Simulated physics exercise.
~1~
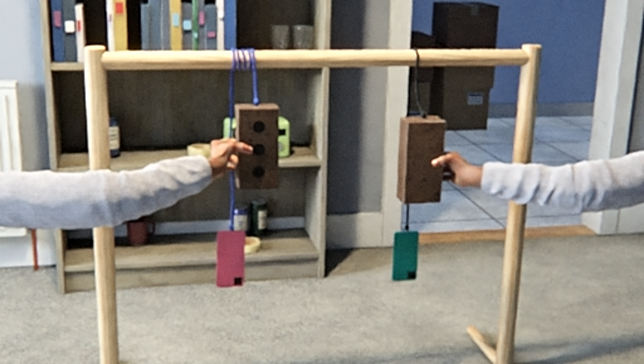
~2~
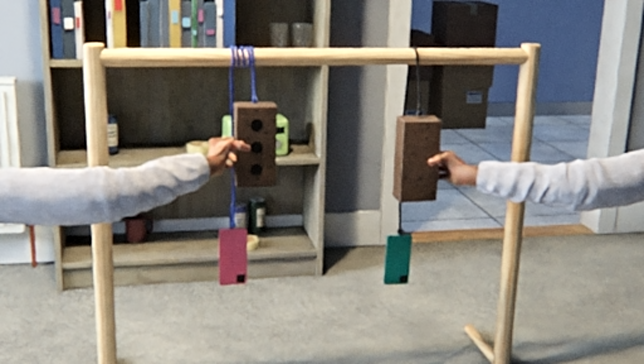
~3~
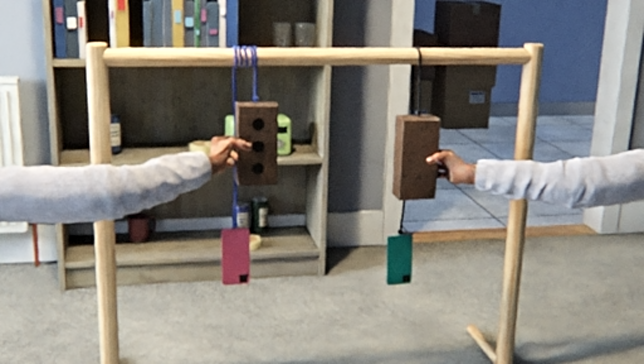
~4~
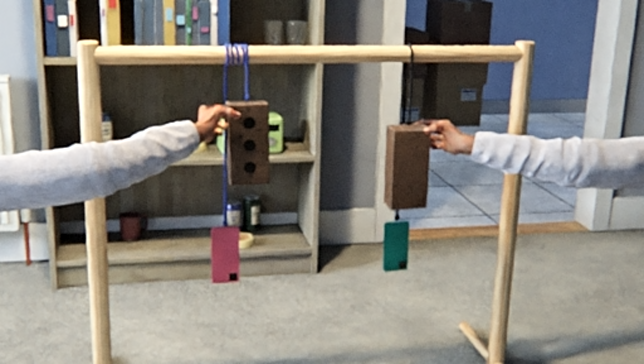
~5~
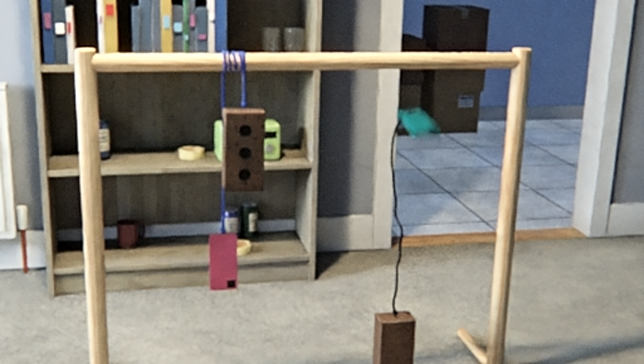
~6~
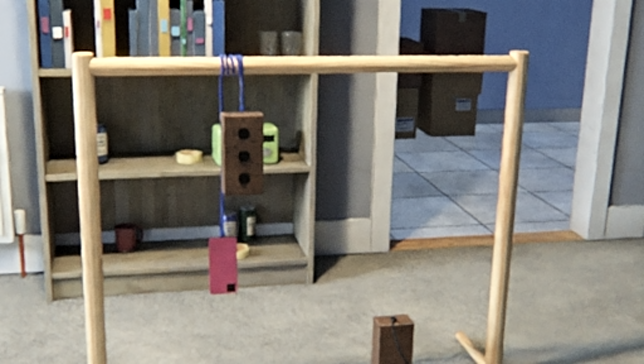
Two hands in pale sleeves steady a pair of brown bricks hanging from a wooden bar, seen from the front by a slightly swaying camera in a carpeted room with a shelf and a doorway behind. The left brick hangs on blue cord wound around the bar, with a pink phone-like slab below; the right one hangs on dark cord with a green slab. The hands let go and withdraw. The right brick drops to the floor while its green slab flies upward, then disappears from view. The left brick stays hanging, and the right rests on the carpet.
